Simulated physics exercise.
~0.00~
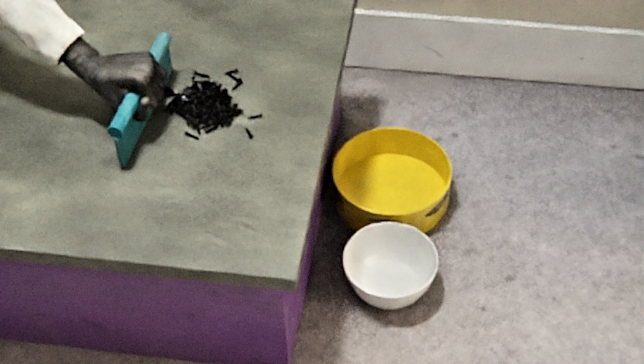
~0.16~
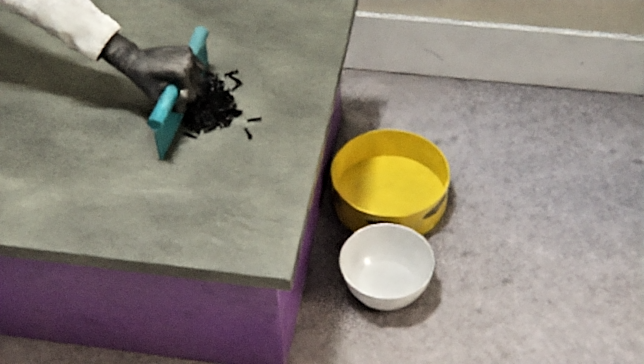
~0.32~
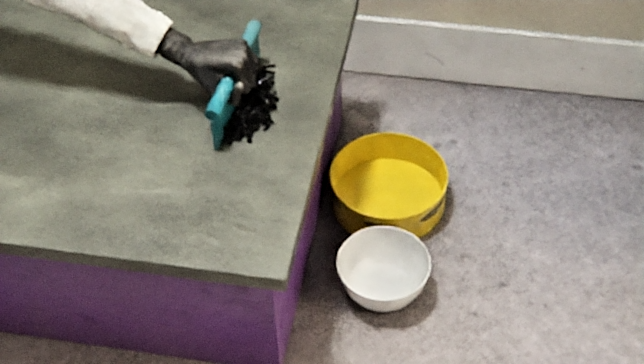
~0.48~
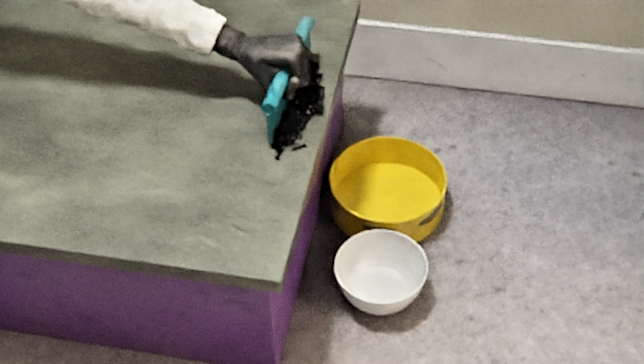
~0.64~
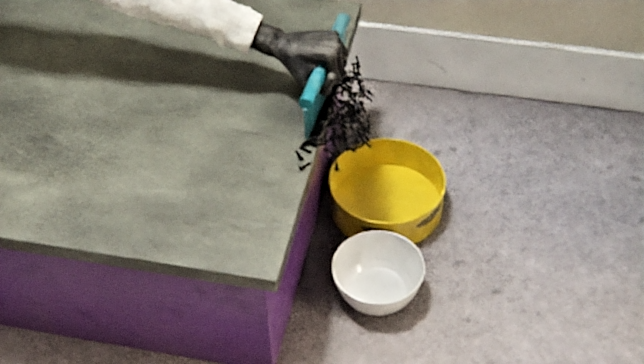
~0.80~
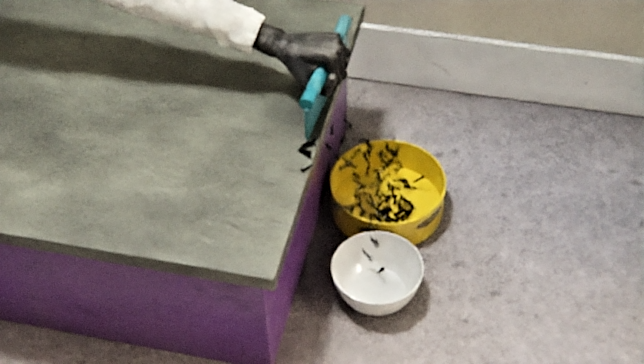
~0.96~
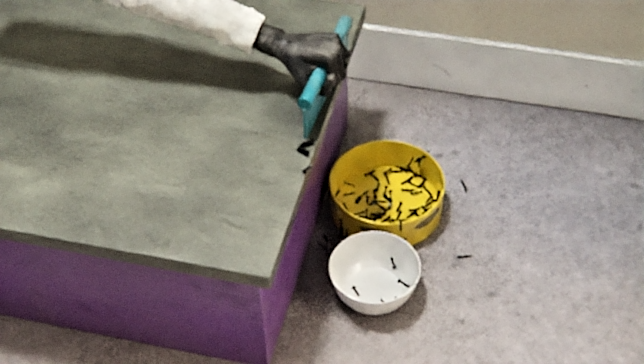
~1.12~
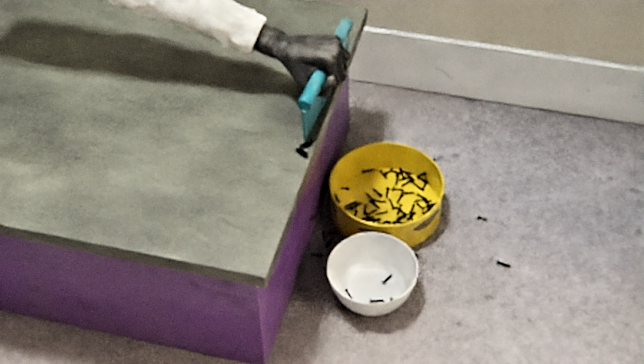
From above, a grey tabletop with purple sides stands over a grey floor beside a pale skirting board, the view drifting slightly. On the floor to the right sit a yellow pot and, just in front of it, a white bowl. A dark-gloved hand in a white sleeve pushes a heap of small black screws rightward with a teal scraper. The scraper stops at the edge, and the screws spill over in a cluster. Most land in the yellow pot, a few drop into the white bowl, some miss onto the floor, and a few stay on top.
